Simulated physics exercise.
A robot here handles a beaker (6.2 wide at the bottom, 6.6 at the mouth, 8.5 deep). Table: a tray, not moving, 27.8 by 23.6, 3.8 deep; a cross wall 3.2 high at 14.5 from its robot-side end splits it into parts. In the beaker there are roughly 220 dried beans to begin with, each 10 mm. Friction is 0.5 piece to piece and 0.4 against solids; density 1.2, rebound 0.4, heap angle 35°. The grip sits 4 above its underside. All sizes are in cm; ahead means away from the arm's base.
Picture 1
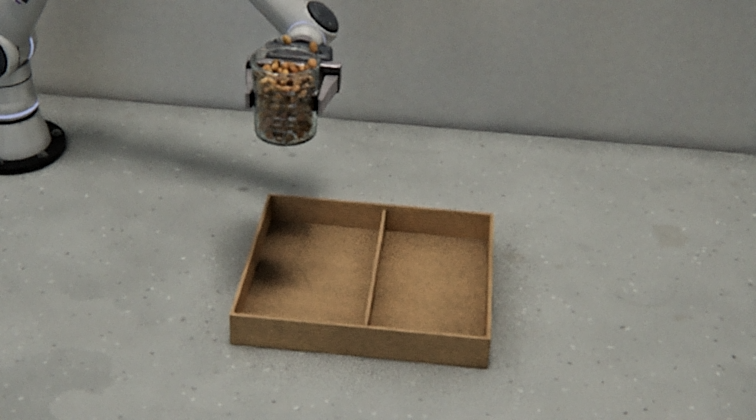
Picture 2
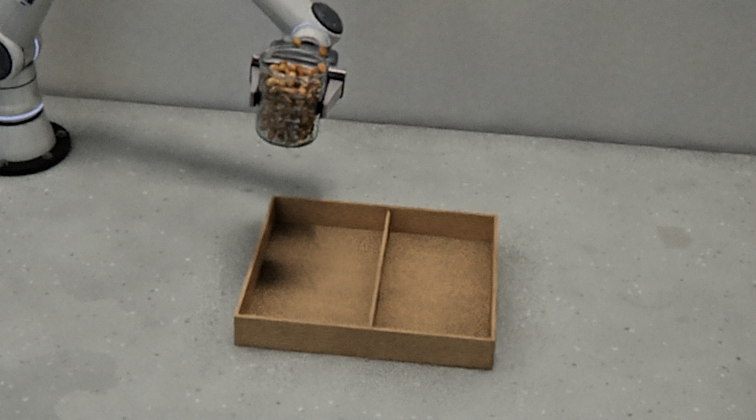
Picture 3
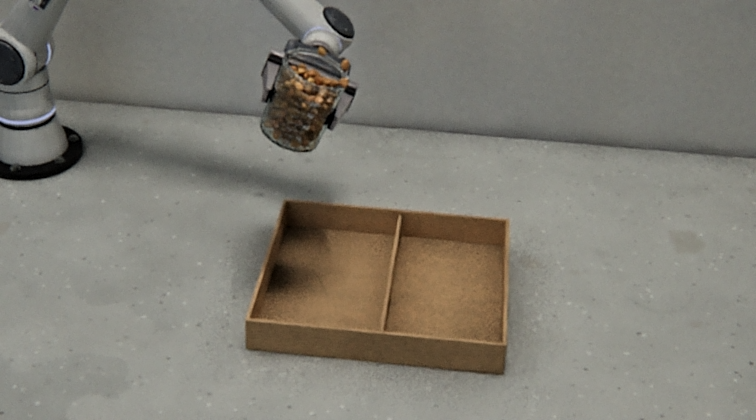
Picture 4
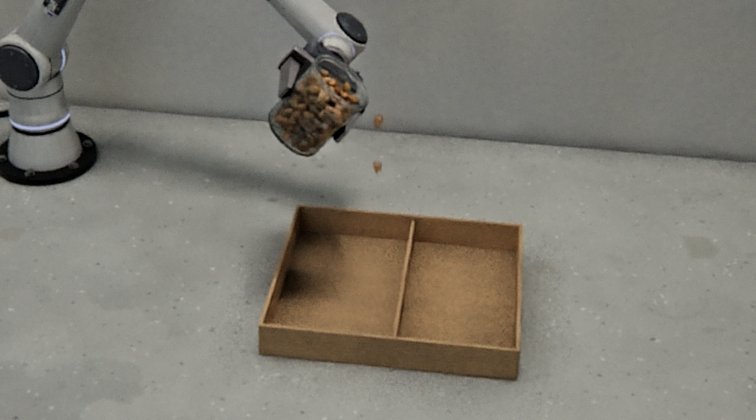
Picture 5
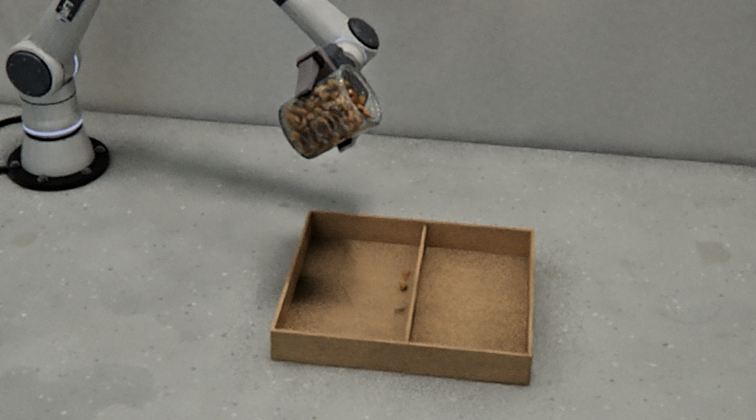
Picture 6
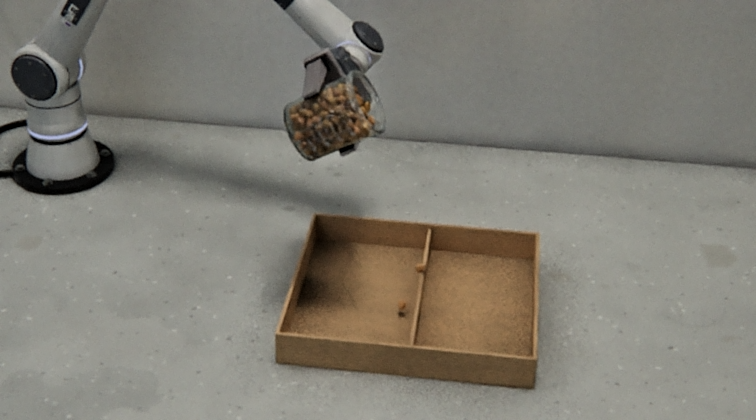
A clear beaker nearly full of orange-brown dried beans hangs in a robot arm's gripper above a shallow, open brown tray split by a cross wall, seen from raised height. The pale grey arm reaches in from the upper left, its round black base standing on a speckled grey floor before a plain grey wall. The arm tips the beaker steadily rightward, two beans drop into the tray's left part, and the view drifts slightly left.
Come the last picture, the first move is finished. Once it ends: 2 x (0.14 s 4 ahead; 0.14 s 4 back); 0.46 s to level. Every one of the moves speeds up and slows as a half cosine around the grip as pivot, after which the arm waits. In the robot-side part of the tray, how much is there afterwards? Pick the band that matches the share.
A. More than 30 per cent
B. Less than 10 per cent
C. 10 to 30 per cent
(B) Less than 10 per cent.
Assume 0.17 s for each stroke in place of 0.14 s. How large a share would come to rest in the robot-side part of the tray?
Then roughly 5 percent.
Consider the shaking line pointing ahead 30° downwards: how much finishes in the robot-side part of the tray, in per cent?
Result: Approx. 5 %.
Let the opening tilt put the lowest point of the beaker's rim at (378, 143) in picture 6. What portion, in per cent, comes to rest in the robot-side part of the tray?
Estimate: About 25 per cent.
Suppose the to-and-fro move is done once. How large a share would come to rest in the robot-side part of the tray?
Then about 5 per cent.
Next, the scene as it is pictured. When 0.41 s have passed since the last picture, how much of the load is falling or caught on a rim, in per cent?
Around 2 per cent of the load.
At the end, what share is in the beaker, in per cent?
85 %.
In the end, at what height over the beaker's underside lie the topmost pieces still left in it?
About 8.0 cm.
Then, 0.41 s after the last picture, tilted 59° forward, highest piece 27 above the table; 202 in the beaker, 9 in the far-side part, 6 in the robot-side part, 4 in flight or on a rim.
Then, 0.82 s after the last picture, tilted 24° forward, highest piece 28 above the table; 191 in the beaker, 18 in the far-side part, 12 in the robot-side part.
Then, 1.22 s after the last picture, level, highest piece 29 above the table; 191 in the beaker, 18 in the far-side part, 12 in the robot-side part.
Then, 2.27 s after the last picture, level, highest piece 29 above the table; 191 in the beaker, 18 in the far-side part, 12 in the robot-side part.
Final count, 191 in the beaker, 18 in the far-side part, 12 in the robot-side part. That is 5 % in the robot-side part of the tray.
